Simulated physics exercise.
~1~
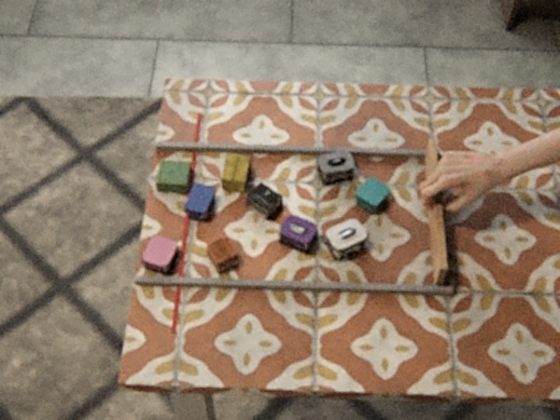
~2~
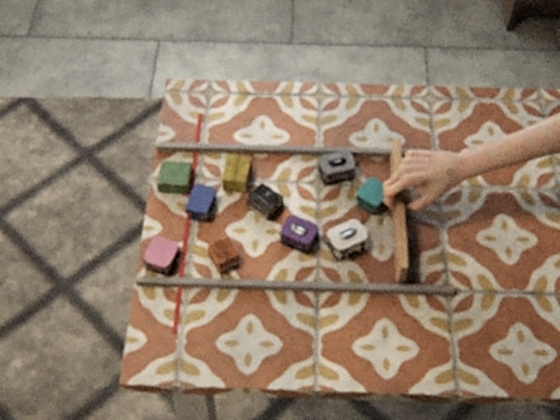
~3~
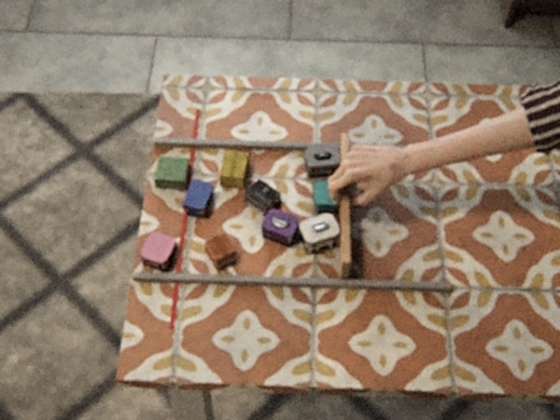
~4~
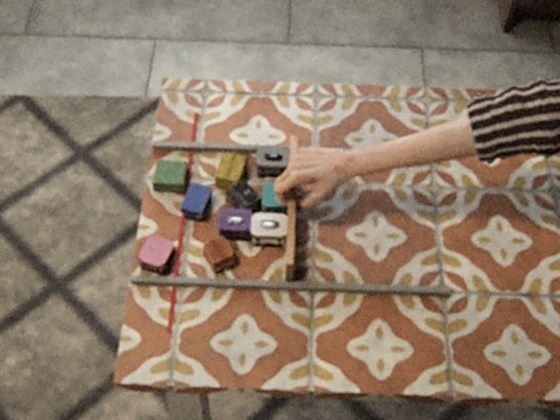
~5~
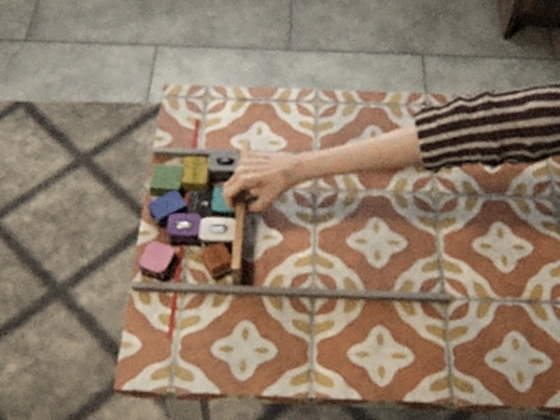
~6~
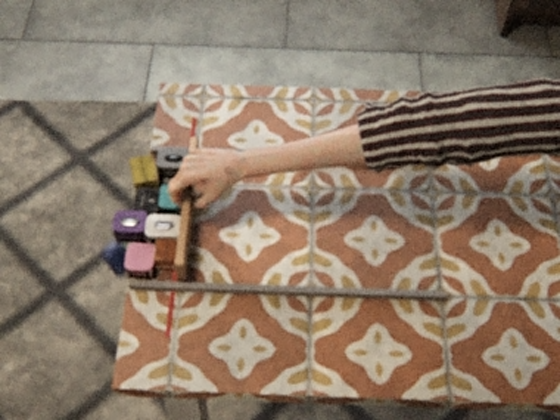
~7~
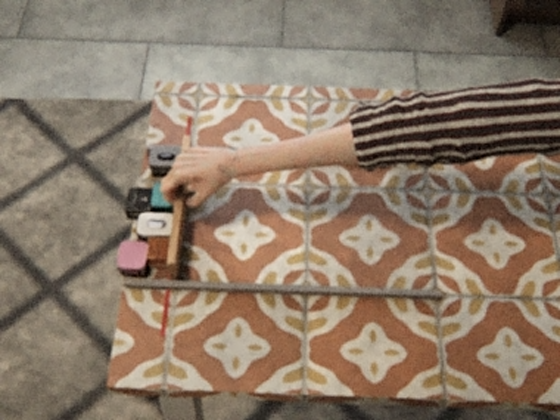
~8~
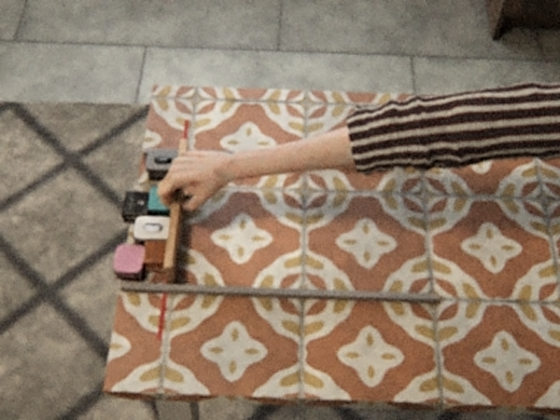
A hand-held board sweeps small boxes left until several drop off the table's edge.
